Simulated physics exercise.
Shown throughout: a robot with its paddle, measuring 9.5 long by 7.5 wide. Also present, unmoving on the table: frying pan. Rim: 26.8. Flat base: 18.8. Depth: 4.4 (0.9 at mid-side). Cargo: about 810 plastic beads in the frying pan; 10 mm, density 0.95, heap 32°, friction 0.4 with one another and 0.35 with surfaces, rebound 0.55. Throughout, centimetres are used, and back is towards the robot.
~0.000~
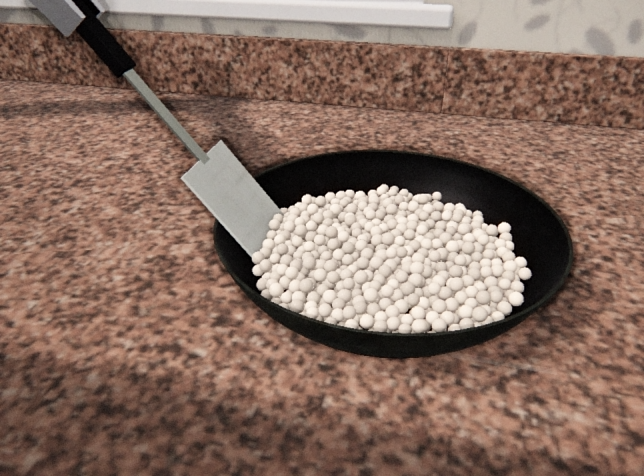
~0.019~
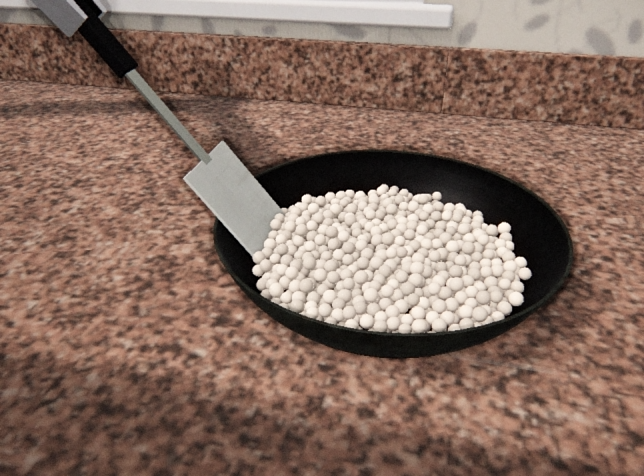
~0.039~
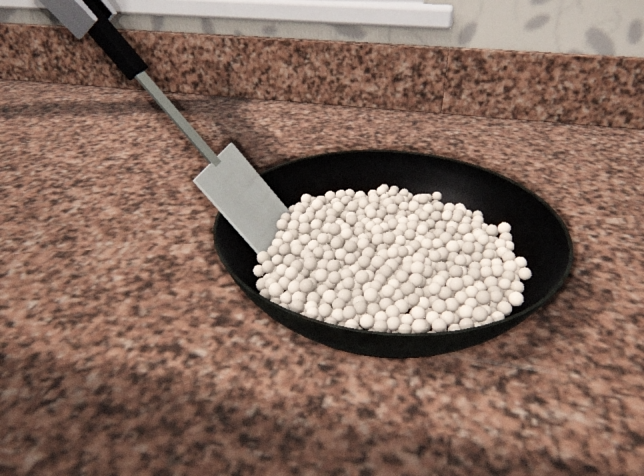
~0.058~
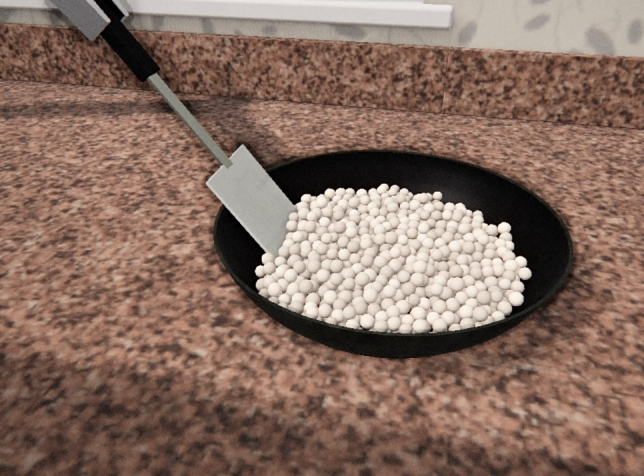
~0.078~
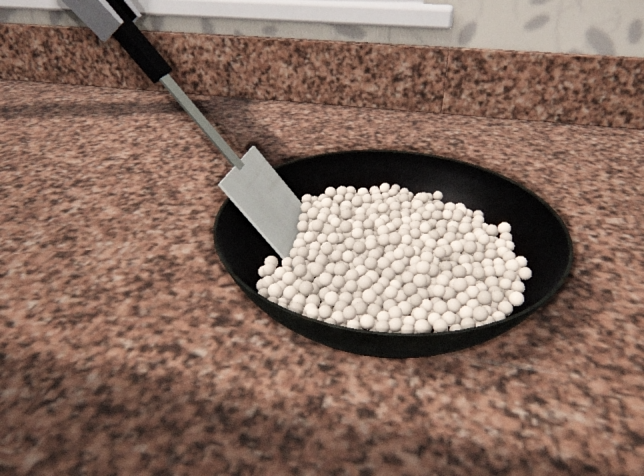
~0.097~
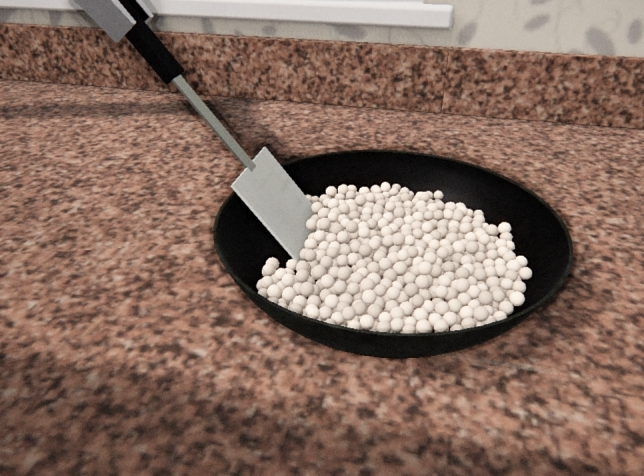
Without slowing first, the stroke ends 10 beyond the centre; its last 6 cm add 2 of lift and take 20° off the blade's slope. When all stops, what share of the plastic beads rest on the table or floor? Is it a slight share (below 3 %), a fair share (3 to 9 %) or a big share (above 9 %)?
It is a fair share.
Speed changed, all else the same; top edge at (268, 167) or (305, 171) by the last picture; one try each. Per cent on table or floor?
First try around 10 %, second try around 20 %.
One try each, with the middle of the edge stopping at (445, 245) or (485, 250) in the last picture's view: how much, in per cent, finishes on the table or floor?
The two tries give near 0 and near 0 in a hundred.
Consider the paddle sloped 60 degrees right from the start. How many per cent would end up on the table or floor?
Then roughly 5 percent.
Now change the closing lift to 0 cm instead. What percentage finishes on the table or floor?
It comes to around 5 percent.
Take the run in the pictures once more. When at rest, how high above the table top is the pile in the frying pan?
6.0 cm.
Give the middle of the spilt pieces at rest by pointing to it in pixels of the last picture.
In the last view, it's around (617, 307).
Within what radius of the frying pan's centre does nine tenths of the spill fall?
About 25 cm from the centre.
After 0.21 s, sloping 51°, highest piece 5 above the table; 813 in the frying pan.
After 0.32 s, sloping 44°, highest piece 6 above the table; 813 in the frying pan.
After 0.57 s, sloping 31°, highest piece 6 above the table; 768 in the frying pan, 42 on the table or floor, 3 on the blade or in flight.
After 1.62 s, sloping 31°, highest piece 6 above the table; 767 in the frying pan, 46 on the table or floor.
In the end, 767 in the frying pan, 46 on the table or floor. That is 6 % on the table or floor.
